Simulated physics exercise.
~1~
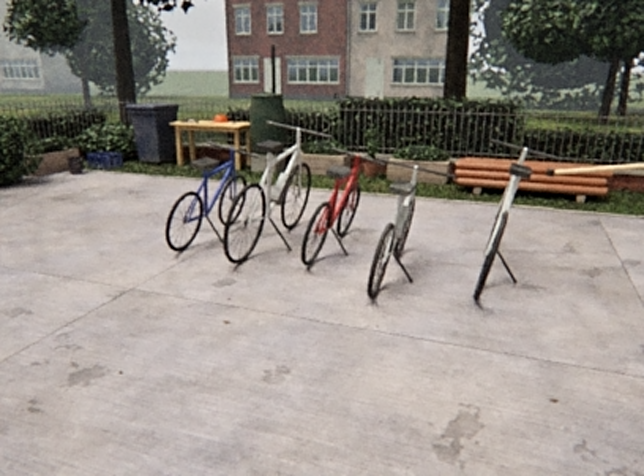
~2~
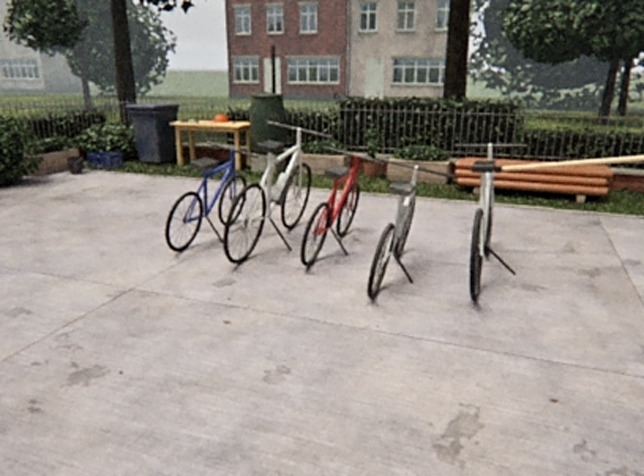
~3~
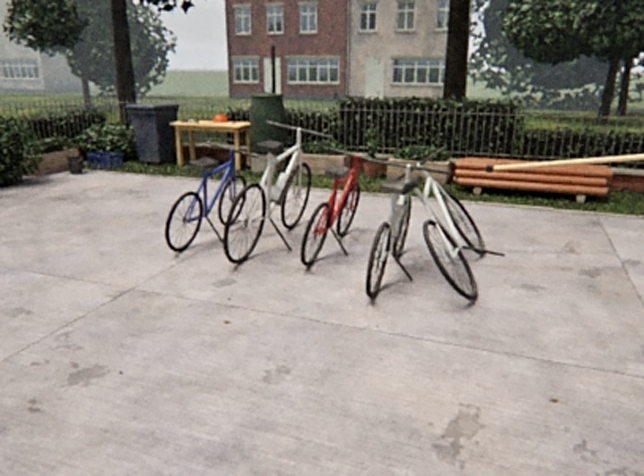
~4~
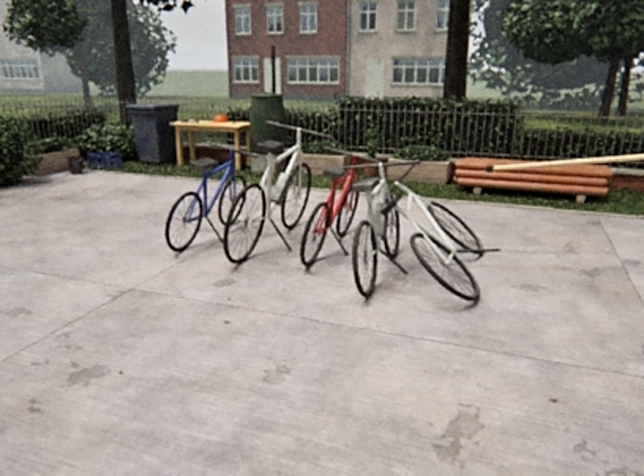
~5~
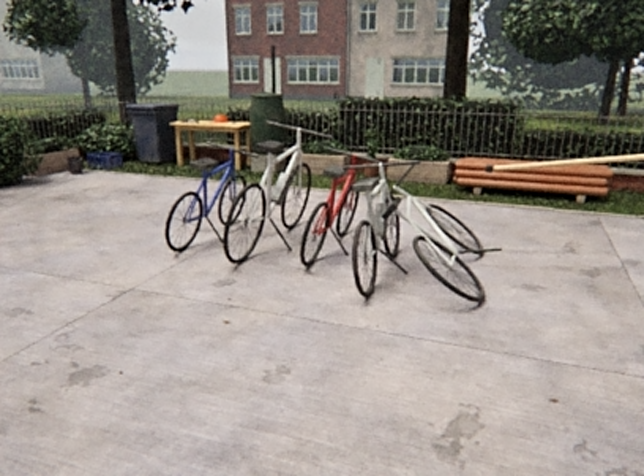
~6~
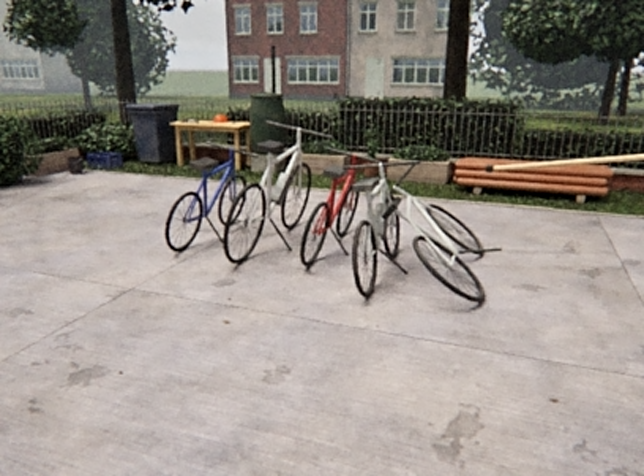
Paved yard with five parked bicycles, a pole nudging the rightmost, which topples left and leaves its pale neighbour leaning, three still standing.
